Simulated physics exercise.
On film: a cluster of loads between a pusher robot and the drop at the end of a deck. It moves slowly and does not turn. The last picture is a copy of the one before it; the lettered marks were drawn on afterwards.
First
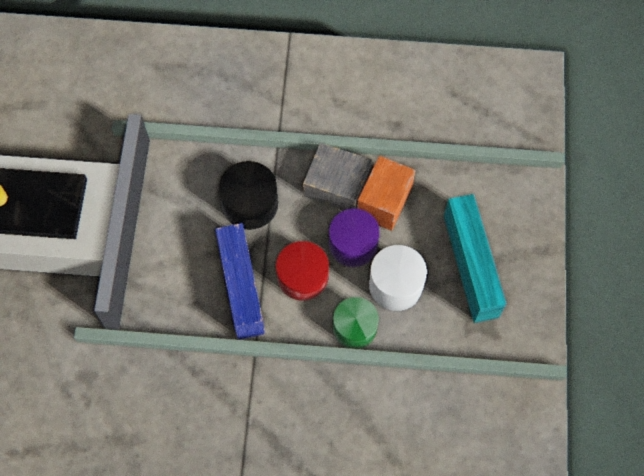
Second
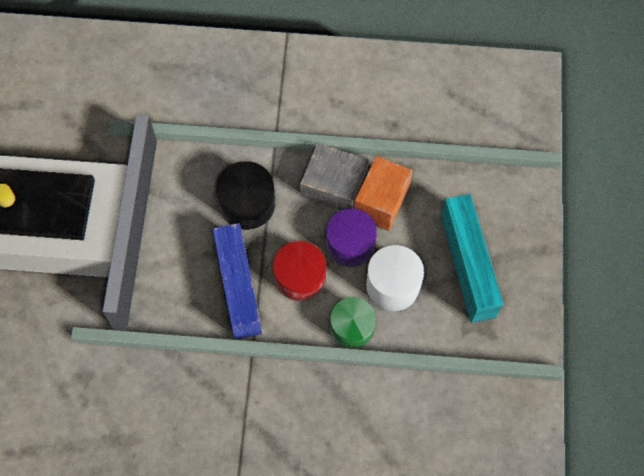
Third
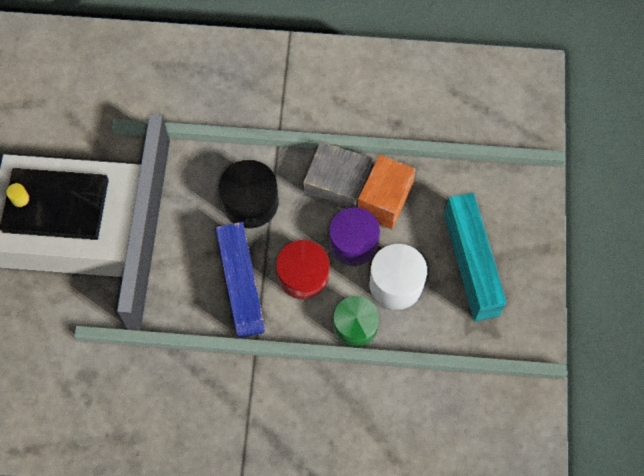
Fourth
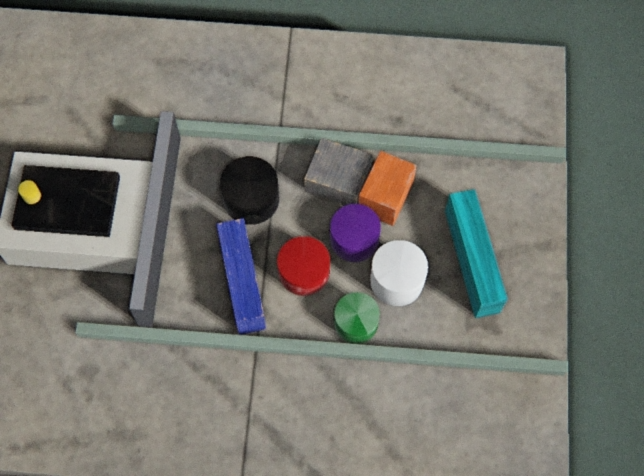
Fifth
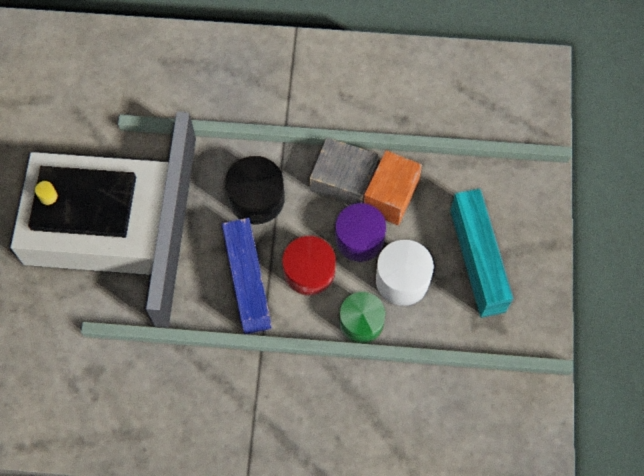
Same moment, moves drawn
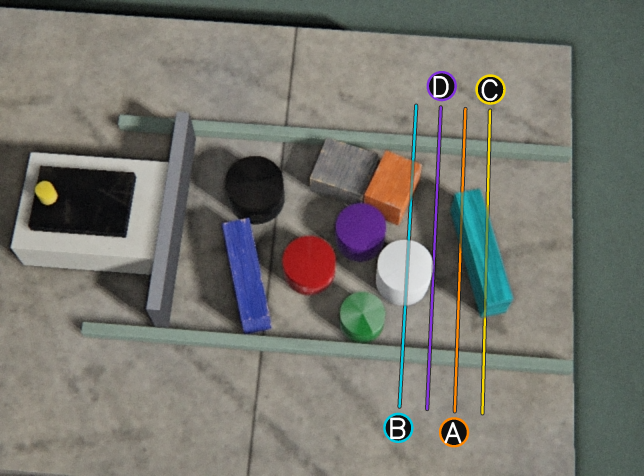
On a grey stone deck, a pusher robot slides slowly right toward blocks and canisters that stay still.
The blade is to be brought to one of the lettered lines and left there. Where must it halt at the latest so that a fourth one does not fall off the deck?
At C, and not beyond.
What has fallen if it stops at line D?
It is the turquoise stick.
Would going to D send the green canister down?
No.
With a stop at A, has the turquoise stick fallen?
Yes.
On the marked copy, A at (460, 251); B at (408, 247); C at (486, 253); D at (434, 249).
Following C. Soon after the start, robot (204, 210); orange crate (425, 189); grey crate (382, 171).
Later, robot (320, 218); turquoise stick (557, 254); orange crate (533, 182).
In the end, robot (408, 225); turquoise stick over the edge; orange crate over the edge; three fallen.
As for the rest, A is within the limit but short; B is within the limit but short; D is within the limit but short.
